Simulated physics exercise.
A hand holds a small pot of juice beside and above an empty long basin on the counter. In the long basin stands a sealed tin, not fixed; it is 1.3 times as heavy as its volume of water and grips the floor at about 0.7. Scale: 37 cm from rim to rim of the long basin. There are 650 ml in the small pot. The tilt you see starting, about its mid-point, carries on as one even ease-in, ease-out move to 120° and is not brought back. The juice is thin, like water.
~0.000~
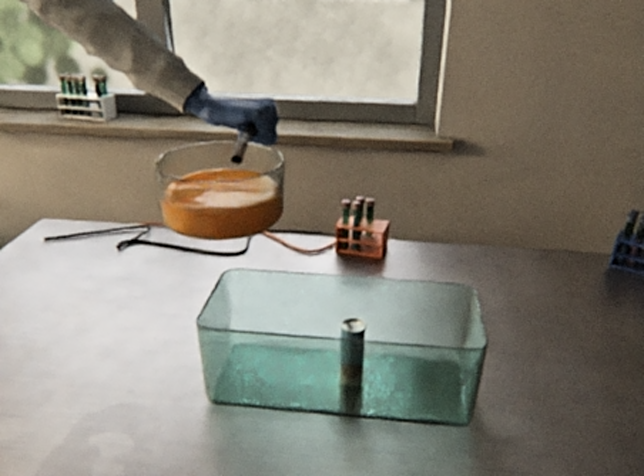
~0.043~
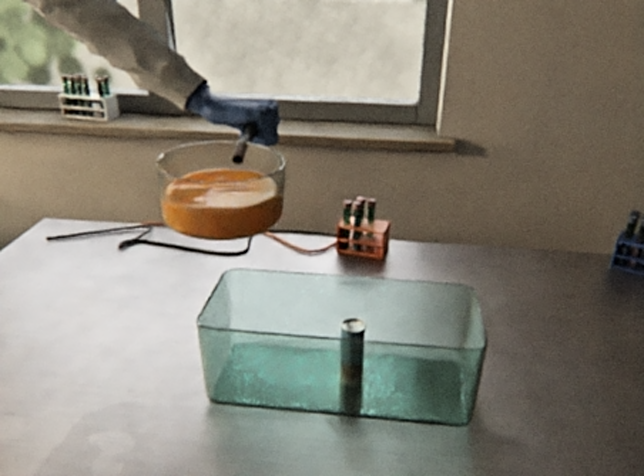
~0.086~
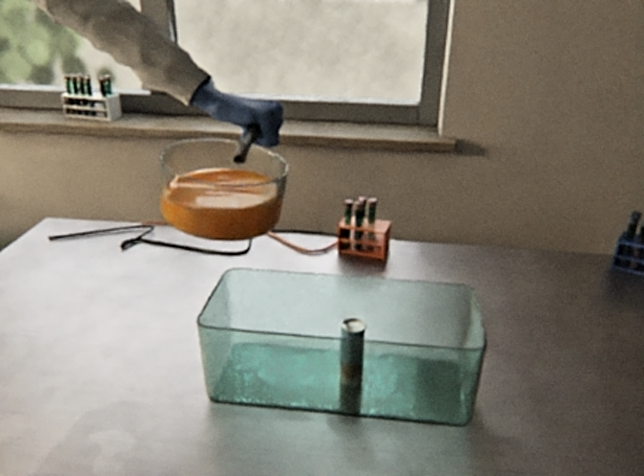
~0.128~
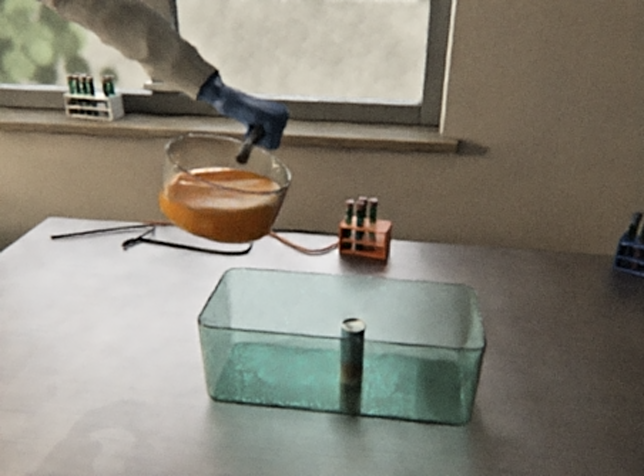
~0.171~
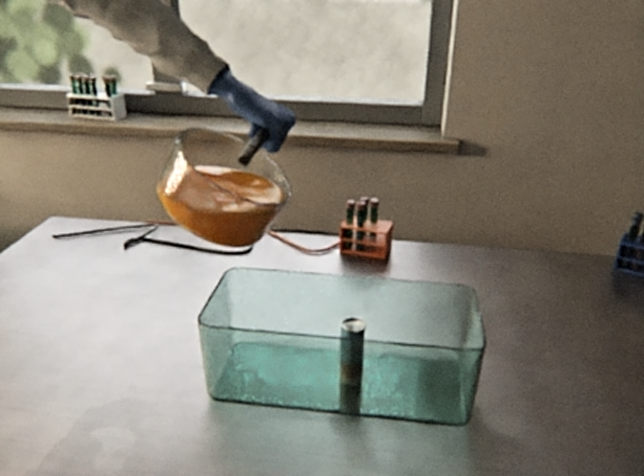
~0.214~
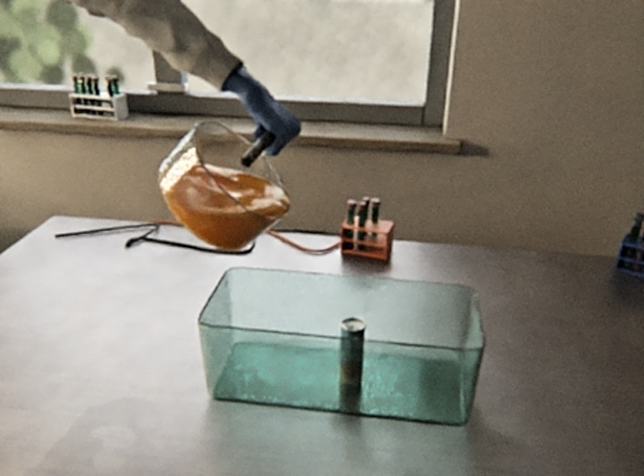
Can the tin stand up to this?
The tin keeps standing.
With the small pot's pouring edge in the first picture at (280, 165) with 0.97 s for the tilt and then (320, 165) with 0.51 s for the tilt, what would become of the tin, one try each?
First it remains upright; then it goes over.
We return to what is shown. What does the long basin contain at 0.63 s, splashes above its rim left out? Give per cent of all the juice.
About 94 per cent.
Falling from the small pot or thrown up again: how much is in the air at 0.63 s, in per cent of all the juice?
Near 6 in a hundred.
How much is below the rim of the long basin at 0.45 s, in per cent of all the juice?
About 40 per cent.
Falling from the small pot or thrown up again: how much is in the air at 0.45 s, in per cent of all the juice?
Some 48 per cent.
After 0.45 s the tilt is 116° and 11 per cent is still to pour; the tin stands where it began.
After 0.63 s the tilt is 120° and 1 per cent is still to pour; the tin stands where it began.
After 0.81 s the tilt is 120° and 0 per cent is still to pour; the tin stands where it began.
After 1.01 s the tilt is 120° and 0 per cent is still to pour; the tin stands where it began.
In the end the tin stands where it began.
